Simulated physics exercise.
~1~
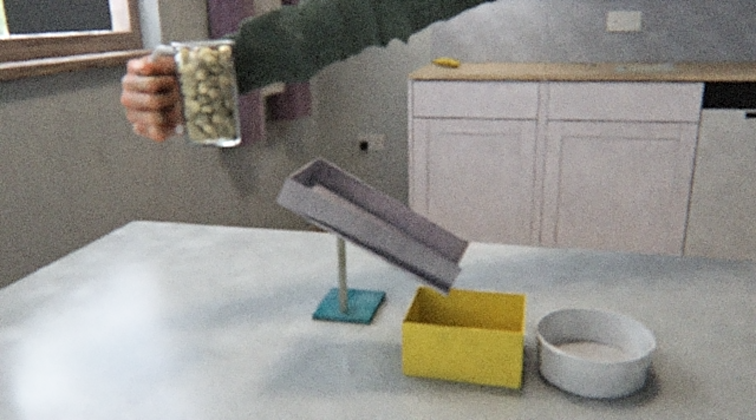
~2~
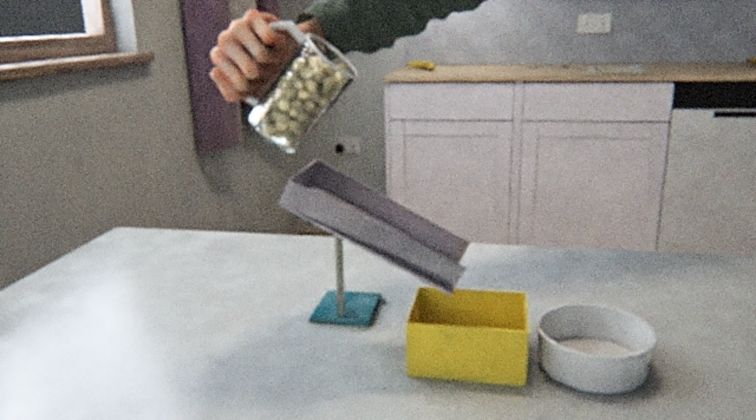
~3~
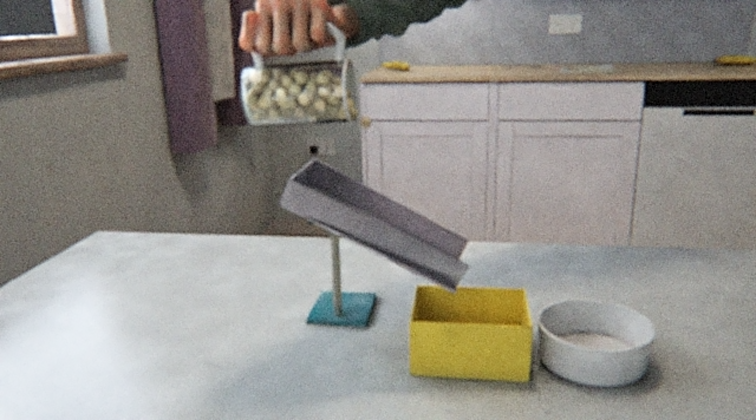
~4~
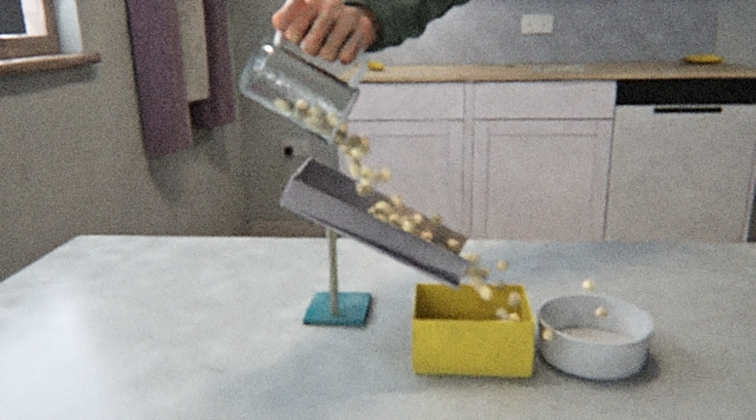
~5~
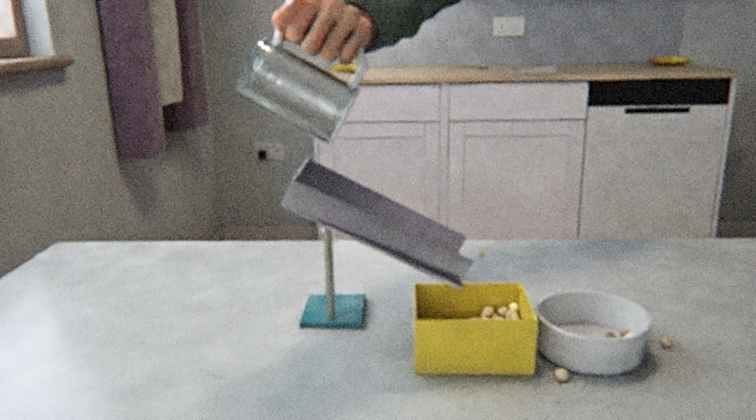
A hand tipping a glass of nuts onto a sloping grey chute, most landing in a yellow tin, a few scattering beyond.
